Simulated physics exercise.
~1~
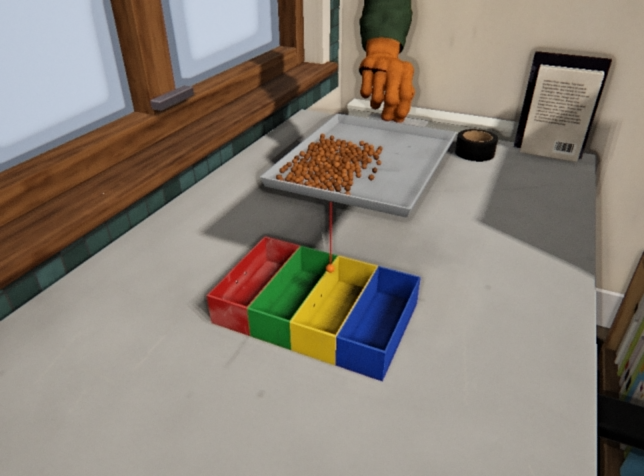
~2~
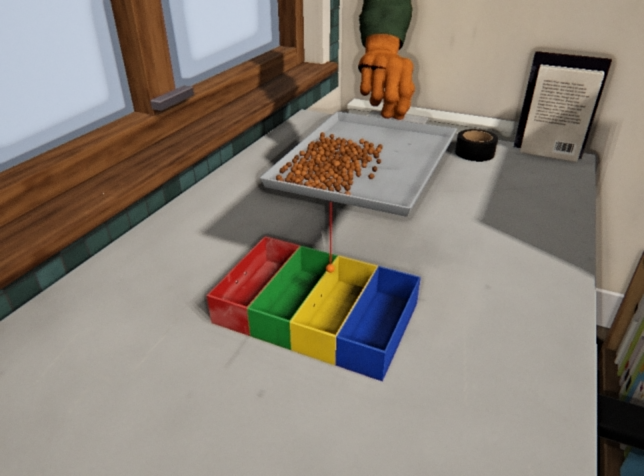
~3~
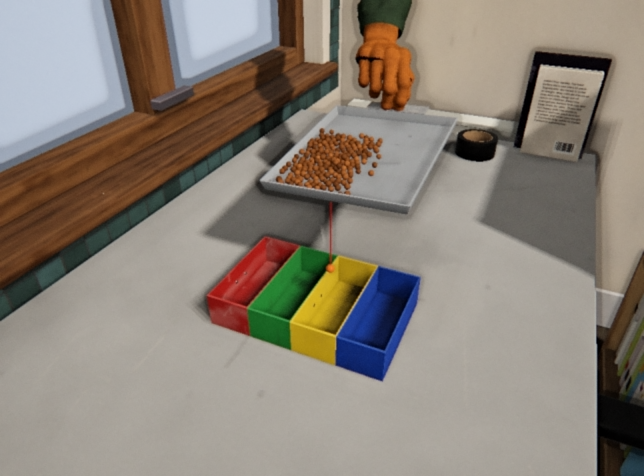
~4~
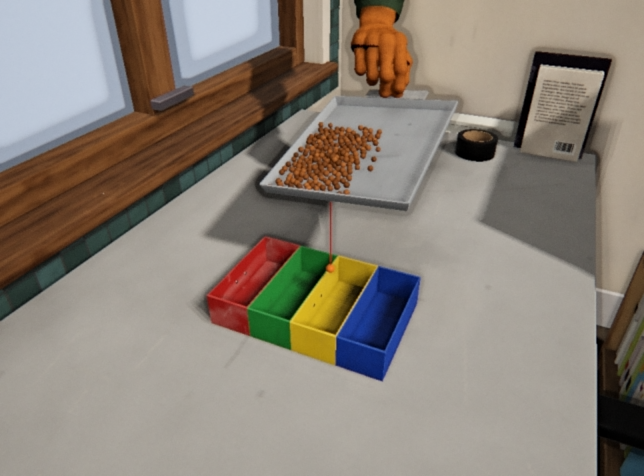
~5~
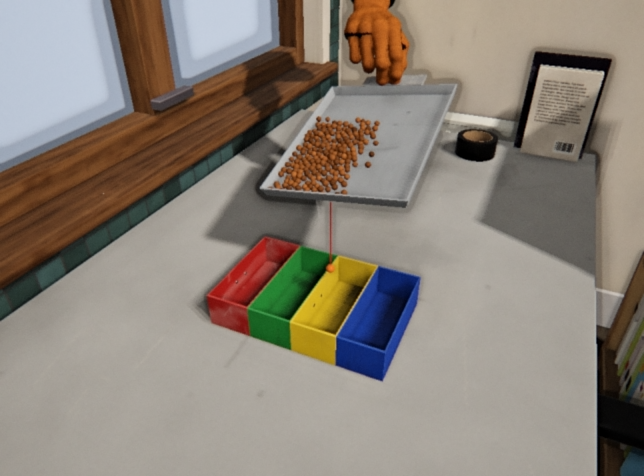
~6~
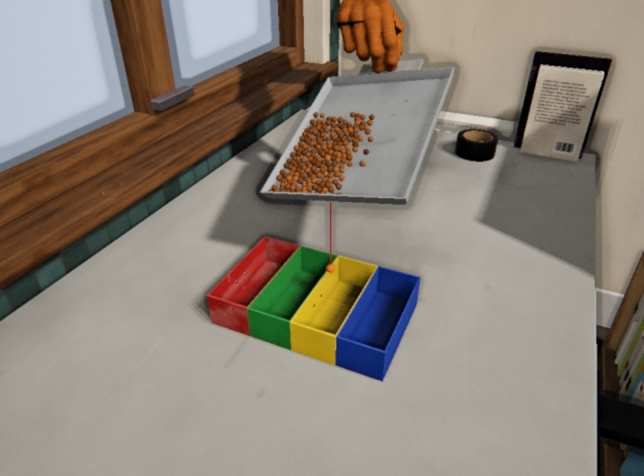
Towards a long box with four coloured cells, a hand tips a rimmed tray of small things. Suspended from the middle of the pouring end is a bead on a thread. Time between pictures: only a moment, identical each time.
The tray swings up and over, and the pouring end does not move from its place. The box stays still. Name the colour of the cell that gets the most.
It is the red one.
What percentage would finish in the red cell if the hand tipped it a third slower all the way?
Close to 80 in a hundred.
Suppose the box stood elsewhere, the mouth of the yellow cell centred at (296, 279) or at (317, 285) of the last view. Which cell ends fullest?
Green; that green cell.
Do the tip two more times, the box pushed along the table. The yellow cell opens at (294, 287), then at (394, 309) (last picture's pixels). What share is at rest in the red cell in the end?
About 0 per cent, then about 10 per cent.
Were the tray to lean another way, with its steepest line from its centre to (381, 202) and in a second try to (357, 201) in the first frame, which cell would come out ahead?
First: The blue cell, second: The blue one.
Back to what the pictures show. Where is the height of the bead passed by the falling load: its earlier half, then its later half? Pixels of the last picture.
First roughly (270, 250), then roughly (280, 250).
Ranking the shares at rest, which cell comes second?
The runner-up is the green one.
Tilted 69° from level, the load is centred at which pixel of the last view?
Around (289, 183).
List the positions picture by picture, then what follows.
The first picture shows corners of the pouring end at (265, 176) and (408, 206), level; middle of the load at (331, 165), cereal balls; bead on its thread at (330, 268); red cell at (229, 313); green cell at (270, 326); yellow cell at (313, 341); blue cell at (360, 356).
The second picture shows corners of the pouring end at (264, 177) and (408, 206), level; middle of the load at (331, 164).
The third picture shows corners of the pouring end at (264, 179) and (407, 204), tipped barely, lowest at the left corner; middle of the load at (331, 162).
The fourth picture shows corners of the pouring end at (264, 183) and (406, 201), tipped a little, lowest at the left corner; middle of the load at (330, 158).
The fifth picture shows corners of the pouring end at (264, 186) and (405, 198), tipped clearly, lowest at the left corner; middle of the load at (328, 155).
The sixth picture shows corners of the pouring end at (264, 190) and (403, 195), tipped clearly, lowest at the left corner; middle of the load at (323, 155), nearly all on the move; red cell at (229, 313); green cell at (270, 326); yellow cell at (313, 341); blue cell at (360, 356).
Soon after the last picture, tray tipped steeply; most on the tray; a stray few in the red cell; a stray few in the green cell; a small part falling or outside the box.
A little later, tray tipped past a quarter turn; most in the red cell; about a quarter in the green cell; a stray few falling or outside the box.
Later still, tray tipped past a quarter turn; most in the red cell; about a quarter in the green cell; a stray few falling or outside the box.
At rest, tray tipped past a quarter turn; most in the red cell; about a quarter in the green cell; none in the blue cell; none in the yellow cell; a stray few outside the box.
